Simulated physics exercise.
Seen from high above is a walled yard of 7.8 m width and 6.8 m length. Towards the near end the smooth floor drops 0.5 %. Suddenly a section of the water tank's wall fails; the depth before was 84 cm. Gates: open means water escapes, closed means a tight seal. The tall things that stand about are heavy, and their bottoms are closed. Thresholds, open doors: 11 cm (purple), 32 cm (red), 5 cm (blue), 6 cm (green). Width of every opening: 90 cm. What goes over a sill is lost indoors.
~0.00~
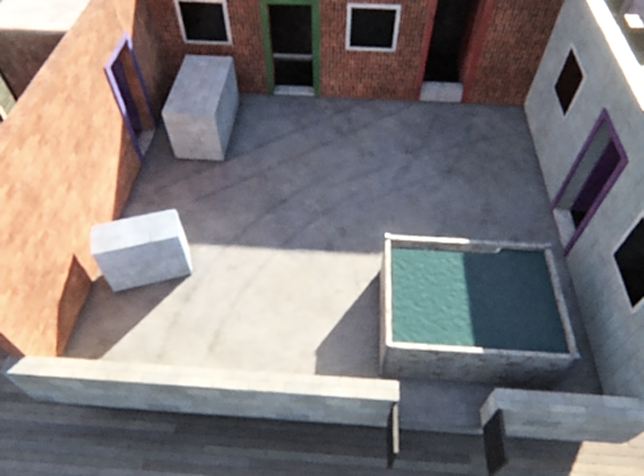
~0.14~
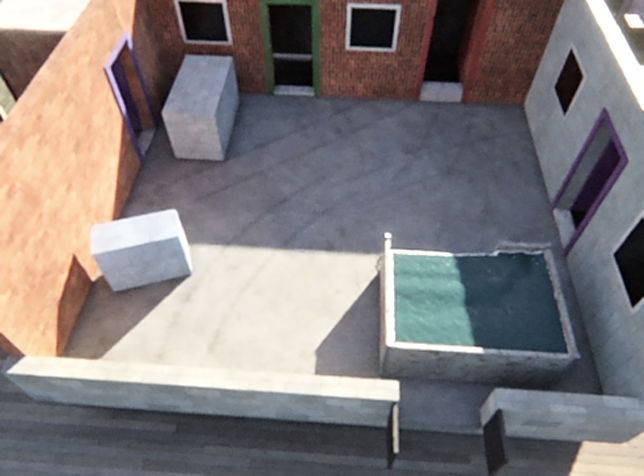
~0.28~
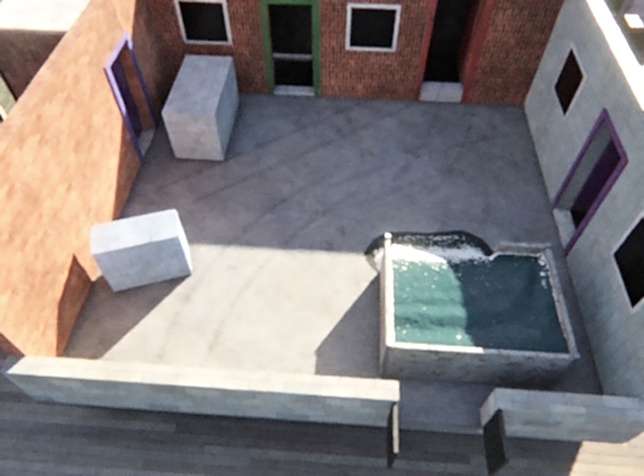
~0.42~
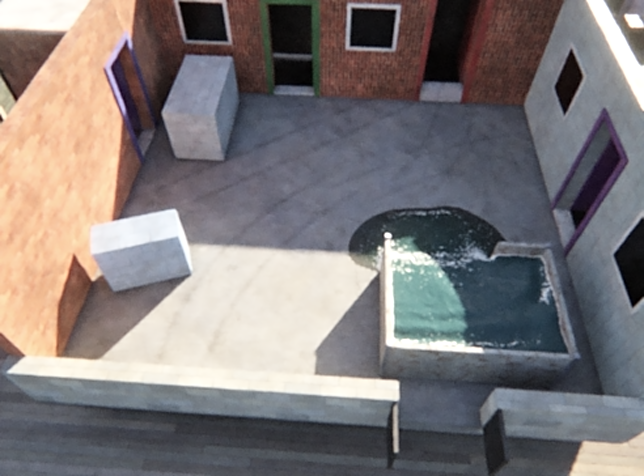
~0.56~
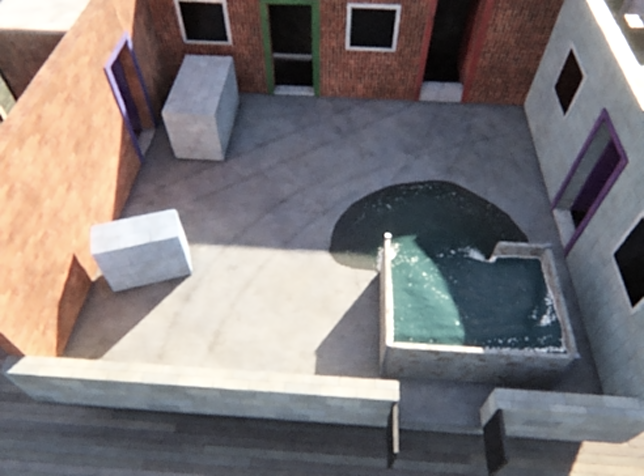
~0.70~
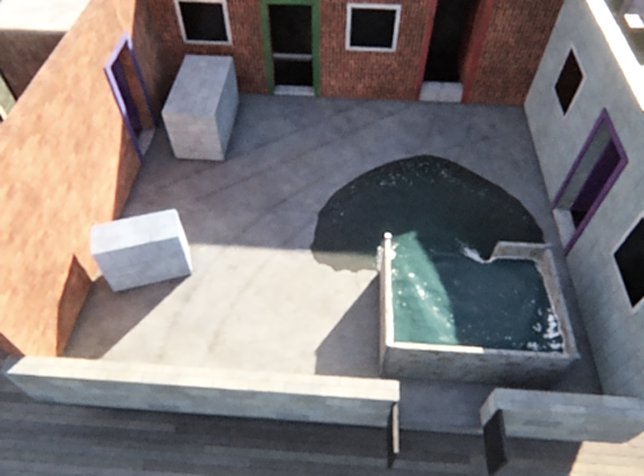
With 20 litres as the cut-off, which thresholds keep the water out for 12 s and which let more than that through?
Over 12 s: The purple door holds it off; the red door holds it off; the blue door holds it off; the green door lets too much through.
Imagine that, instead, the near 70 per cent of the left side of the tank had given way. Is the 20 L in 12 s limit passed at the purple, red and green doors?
Then purple does not exceed it, red does not exceed it, green exceeds it.
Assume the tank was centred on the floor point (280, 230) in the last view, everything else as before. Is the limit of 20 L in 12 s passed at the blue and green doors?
Lab note: Blue door limit exceeded; green door limit exceeded.
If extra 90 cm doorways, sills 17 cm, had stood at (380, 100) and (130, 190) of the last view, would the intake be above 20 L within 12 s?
Check, in order - fail / pass.
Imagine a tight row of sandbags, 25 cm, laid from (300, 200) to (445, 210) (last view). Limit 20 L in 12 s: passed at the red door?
After that, red comes out fine.
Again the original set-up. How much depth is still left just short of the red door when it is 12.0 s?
Around 4.0 cm deep.
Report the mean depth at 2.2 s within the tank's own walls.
About 32 centimetres on average.
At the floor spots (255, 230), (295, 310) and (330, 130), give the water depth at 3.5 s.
The depths come out at 1, 0 and 4 centimetres, in the order listed.
After 1.4 s water covers 40 % of the floor and is deepest (37 cm) near (416, 264); purple door 6 cm at the sill, 0 L in, red door 28 cm at the sill, 0 L in, blue door not reached, green door not reached.
After 2.2 s water covers 50 % of the floor and is deepest (42 cm) near (508, 107); purple door 2 cm at the sill, 0 L in, red door 29 cm at the sill, 0 L in, blue door not reached, green door 19 cm at the sill, 3 L in.
After 3.5 s water covers 55 % of the floor and is deepest (33 cm) near (172, 91); purple door 1 cm at the sill, 0 L in, red door 22 cm at the sill, 0 L in, blue door not reached, green door 12 cm at the sill, 59 L in.
After 7.0 s water covers 80 % of the floor and is deepest (16 cm) near (135, 231); purple door 7 cm at the sill, 0 L in, red door 7 cm at the sill, 0 L in, blue door 3 cm at the sill, 2 L in, green door 11 cm at the sill, 130 L in.
After 12.0 s water covers 100 % of the floor and is deepest (11 cm) near (103, 382); purple door 5 cm at the sill, 0 L in, red door 4 cm at the sill, 0 L in, blue door 7 cm at the sill, 6 L in, green door 6 cm at the sill, 160 L in.
